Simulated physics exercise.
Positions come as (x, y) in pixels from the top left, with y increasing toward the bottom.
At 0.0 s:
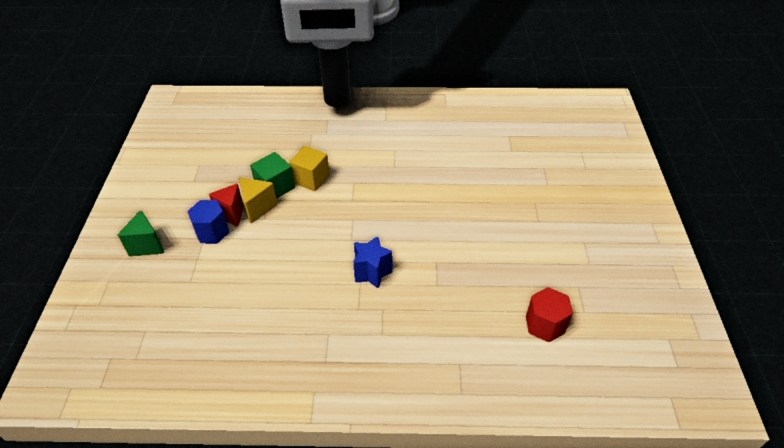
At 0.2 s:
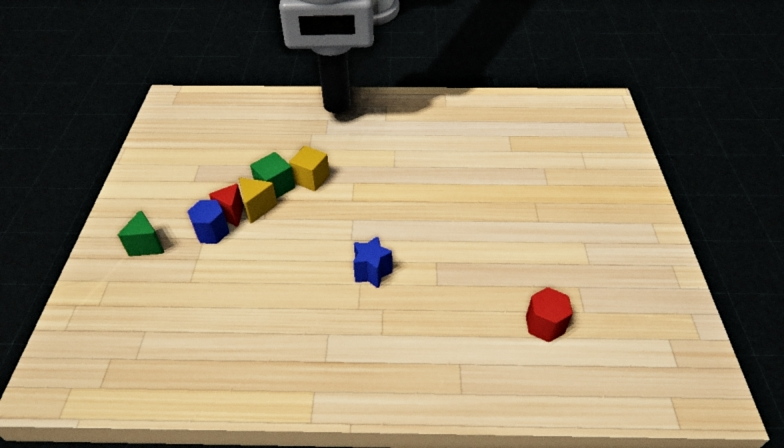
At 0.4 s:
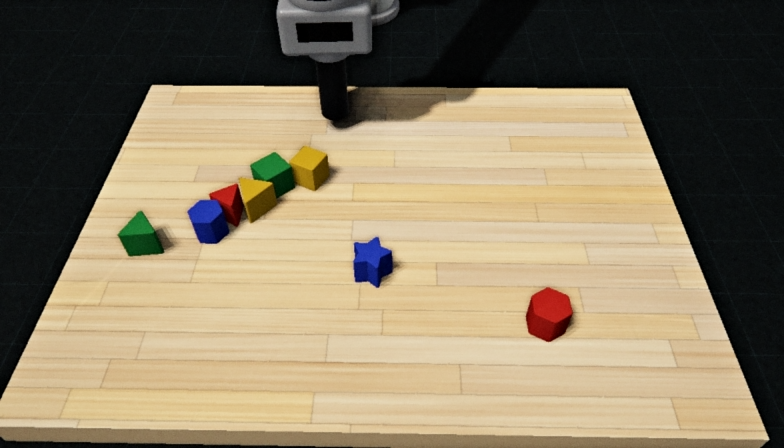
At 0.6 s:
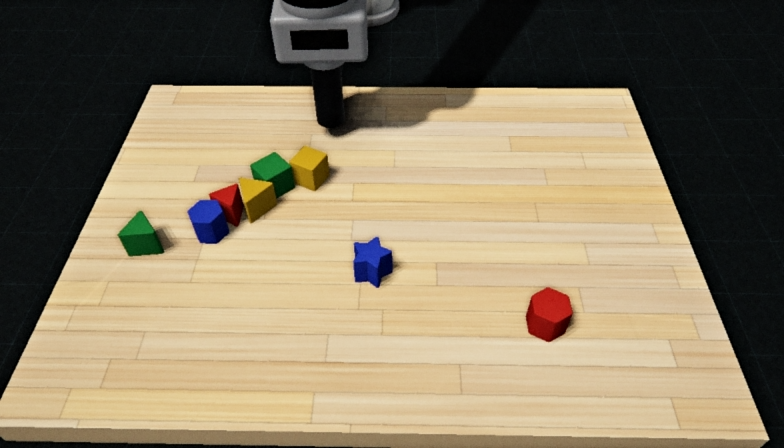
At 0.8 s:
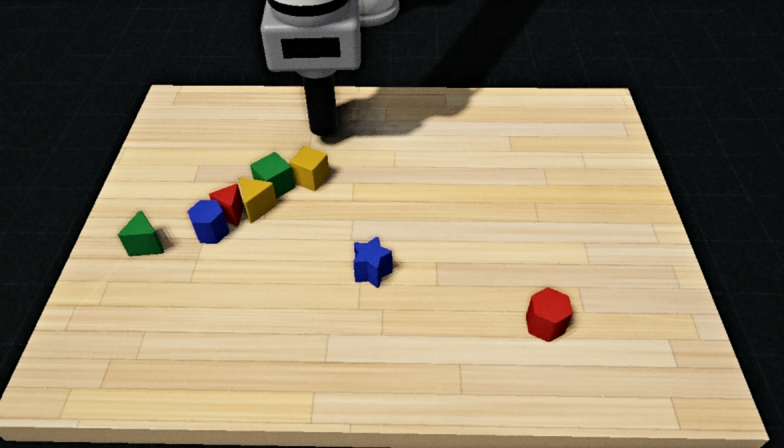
Robot arm with a dark rod moving slightly down and left near a yellow block, while the coloured blocks stay still.
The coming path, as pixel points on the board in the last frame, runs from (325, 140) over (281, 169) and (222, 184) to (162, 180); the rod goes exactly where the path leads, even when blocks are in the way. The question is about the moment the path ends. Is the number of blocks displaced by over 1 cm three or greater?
Short answer: No.
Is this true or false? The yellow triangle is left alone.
It is false.
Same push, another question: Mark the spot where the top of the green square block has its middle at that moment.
It comes to (250, 178).
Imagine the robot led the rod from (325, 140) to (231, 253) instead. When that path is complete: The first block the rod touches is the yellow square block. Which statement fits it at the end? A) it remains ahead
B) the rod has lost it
The one that fits is B, the rod has lost it.
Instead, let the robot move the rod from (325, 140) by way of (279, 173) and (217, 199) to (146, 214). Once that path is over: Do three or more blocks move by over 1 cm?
Yes, that is how it ends up.
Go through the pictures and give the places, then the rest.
The first frame shows tip of the rod at (337, 100), middles of tops, yellow triangle at (252, 187), green square block at (271, 165), yellow square block at (308, 157).
The second frame shows rod at (337, 106), nothing pushed.
The third frame shows rod at (335, 112), nothing pushed.
The fourth frame shows rod at (331, 120), nothing pushed.
The fifth frame shows rod at (324, 128), yellow triangle at (252, 187), green square block at (271, 165), yellow square block at (308, 157).
What follows on the original path. One third of the way, rod at (278, 156); green square block at (266, 169), turned 20° anticlockwise.
Two thirds of the way, rod at (218, 171); yellow triangle at (253, 198), turned 20° anticlockwise; green square block at (250, 178), turned 65° anticlockwise.
At the end, rod at (157, 168); yellow triangle at (253, 198), turned 20° anticlockwise; green square block at (250, 178), turned 65° anticlockwise; yellow square block unmoved.
